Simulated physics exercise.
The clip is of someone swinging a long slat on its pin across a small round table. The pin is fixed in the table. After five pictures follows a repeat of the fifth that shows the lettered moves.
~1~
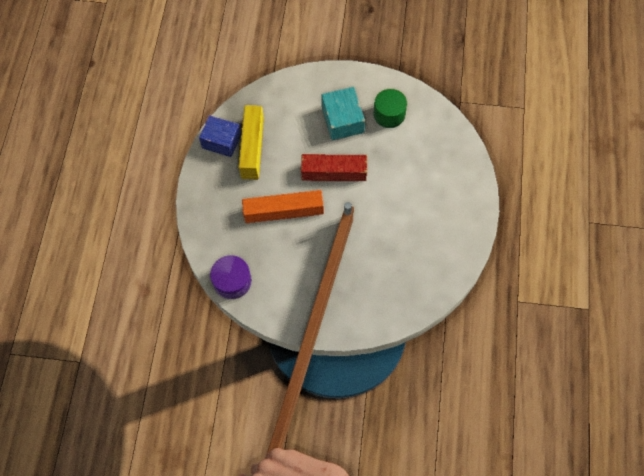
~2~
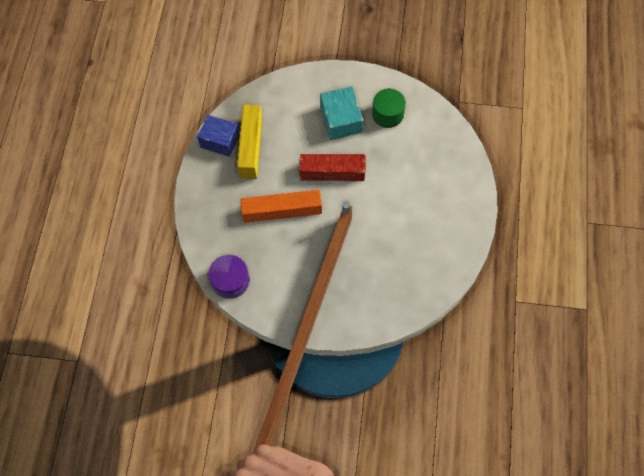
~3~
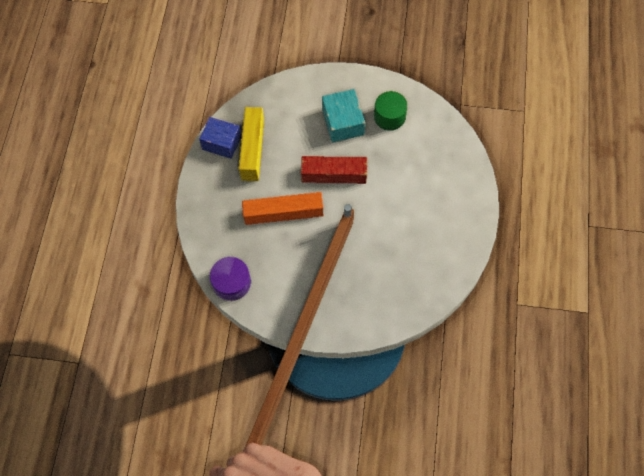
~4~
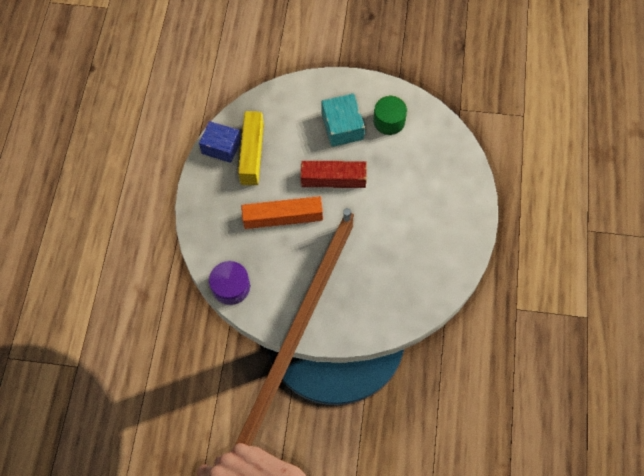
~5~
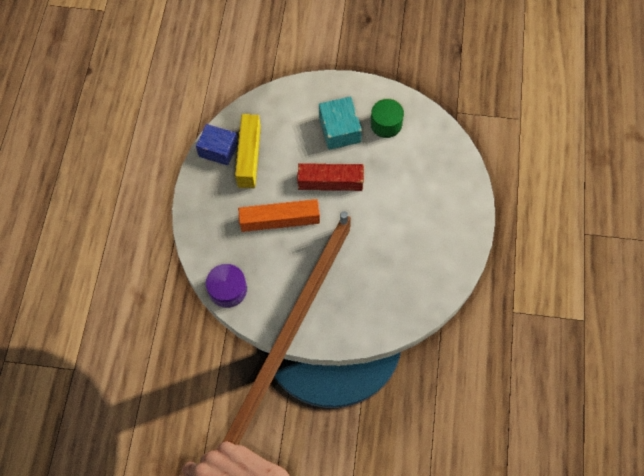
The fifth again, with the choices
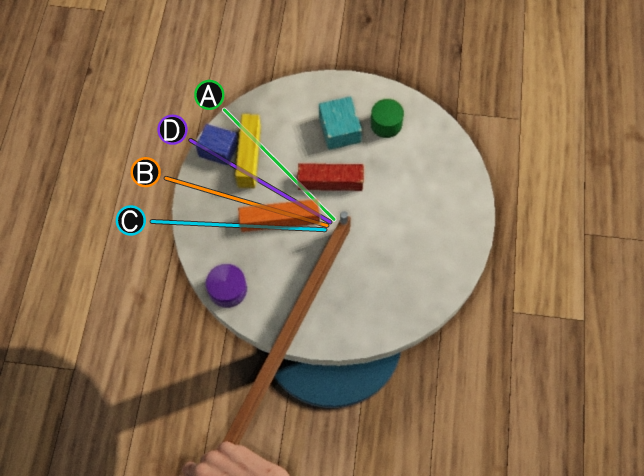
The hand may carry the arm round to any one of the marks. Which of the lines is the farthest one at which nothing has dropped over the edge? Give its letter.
Nothing falls up to D.
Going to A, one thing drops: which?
The blue block.
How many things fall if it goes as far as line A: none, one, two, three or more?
By then, one.
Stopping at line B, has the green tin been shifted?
By then, no.
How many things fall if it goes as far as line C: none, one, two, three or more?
The count is none.
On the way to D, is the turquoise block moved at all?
No.
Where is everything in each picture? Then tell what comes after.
In the first frame, blue block (220, 136); turquoise block (343, 114); purple tin (231, 277).
In the second frame, arm (312, 304); yellow stick (250, 142).
In the third frame, arm (310, 305); red bar (334, 170).
In the fourth frame, arm (305, 307); blue block (220, 142).
In the fifth frame, arm (298, 309); purple tin (227, 286); yellow stick (248, 151); green tin (387, 118).
On the marked copy, A at (278, 163); B at (245, 202); C at (238, 226); D at (259, 180).
With D. Early on, arm (252, 267); purple tin (215, 269); blue block (217, 145).
Further on, arm (243, 211); purple tin (201, 195); orange bar (280, 211).
At the end, arm (260, 172); blue block (222, 110); purple tin (226, 137); nothing has fallen.
As for the rest, A drops the blue block; B is safe but short; C is safe but short.
